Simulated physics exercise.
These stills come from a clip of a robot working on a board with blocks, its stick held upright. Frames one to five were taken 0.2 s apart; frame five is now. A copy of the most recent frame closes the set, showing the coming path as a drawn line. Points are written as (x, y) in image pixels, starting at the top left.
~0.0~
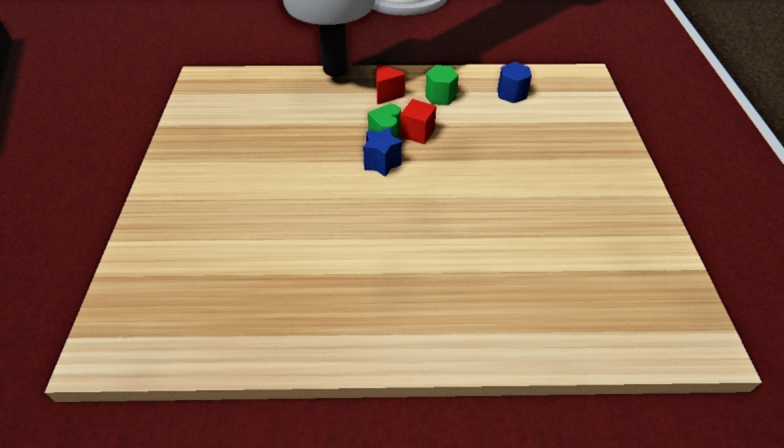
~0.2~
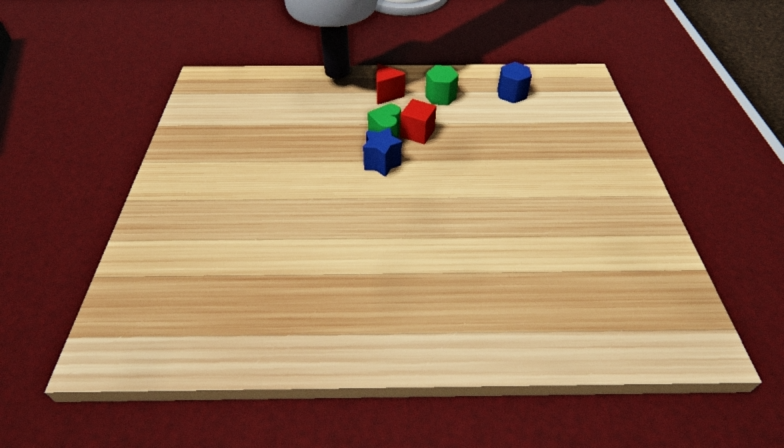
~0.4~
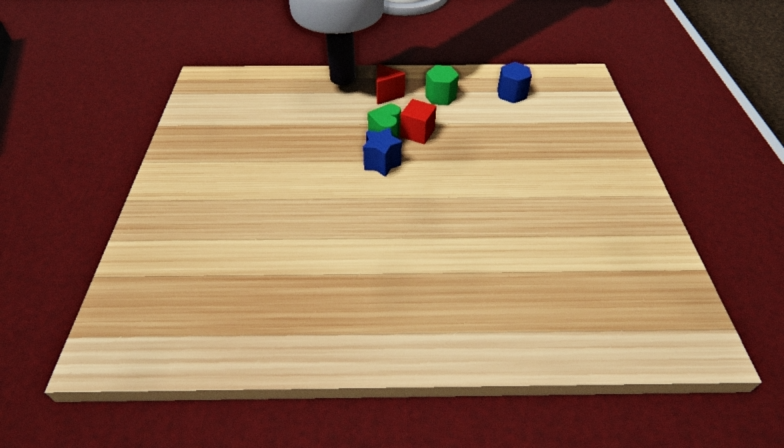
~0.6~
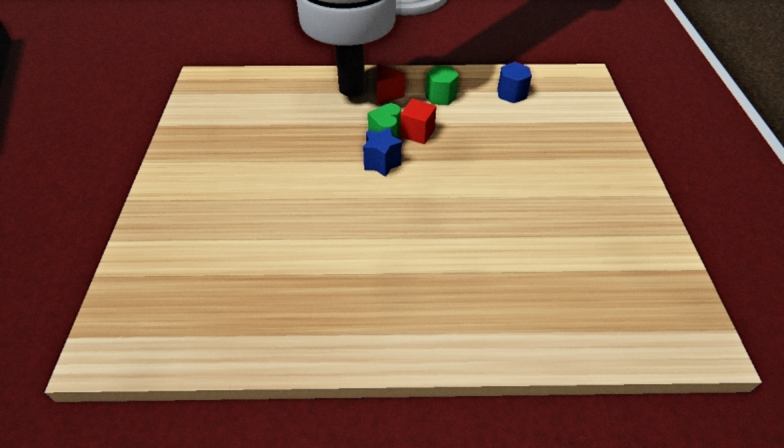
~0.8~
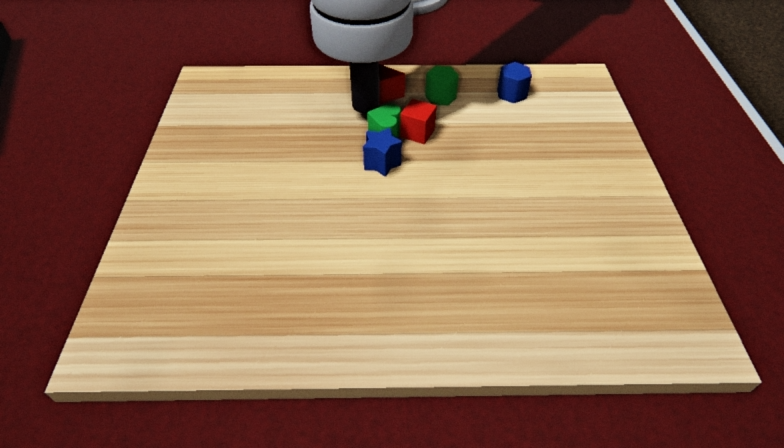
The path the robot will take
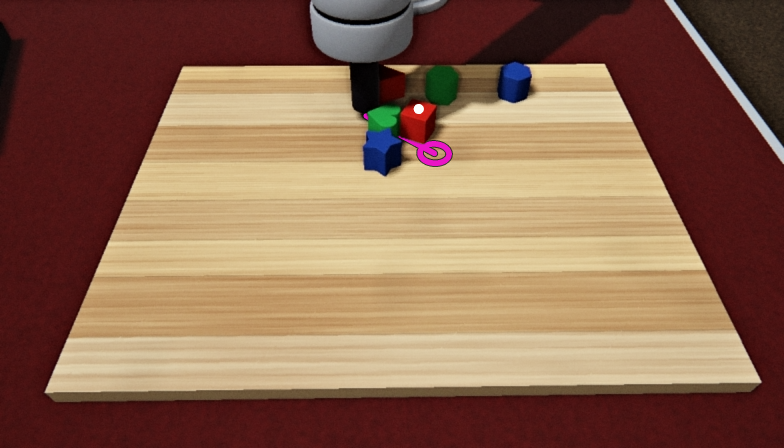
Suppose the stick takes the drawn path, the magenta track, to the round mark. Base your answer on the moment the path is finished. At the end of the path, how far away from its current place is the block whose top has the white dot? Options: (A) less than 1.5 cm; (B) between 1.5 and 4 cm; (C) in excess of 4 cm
The correct letter is C.
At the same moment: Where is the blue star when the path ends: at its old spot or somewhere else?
Displaced.
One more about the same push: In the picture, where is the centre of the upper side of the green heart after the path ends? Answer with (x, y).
The middle of its upper face should be somewhere near (424, 148).
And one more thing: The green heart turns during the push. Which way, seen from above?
It swings round clockwise.
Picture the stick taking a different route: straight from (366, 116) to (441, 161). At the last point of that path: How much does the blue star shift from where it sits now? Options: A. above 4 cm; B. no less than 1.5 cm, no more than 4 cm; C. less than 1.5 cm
B.
The line goes in a line from (366, 116) to (435, 153); the dot is on the red square.
On the path given first. One third of the way, stick (388, 118); blue star (381, 144), turned 20° clockwise; green heart (395, 122), turned 15° clockwise; red square (425, 111), turned 35° anticlockwise.
Two thirds of the way, stick (412, 131); blue star (382, 149), turned 60° clockwise; green heart (413, 136), turned 40° clockwise; red square (447, 117), turned 70° anticlockwise.
At the end, stick (435, 143); blue star (383, 151), turned 75° clockwise; green heart (424, 148), turned 80° clockwise; red triangle unmoved; red square (464, 120), turned 120° anticlockwise.
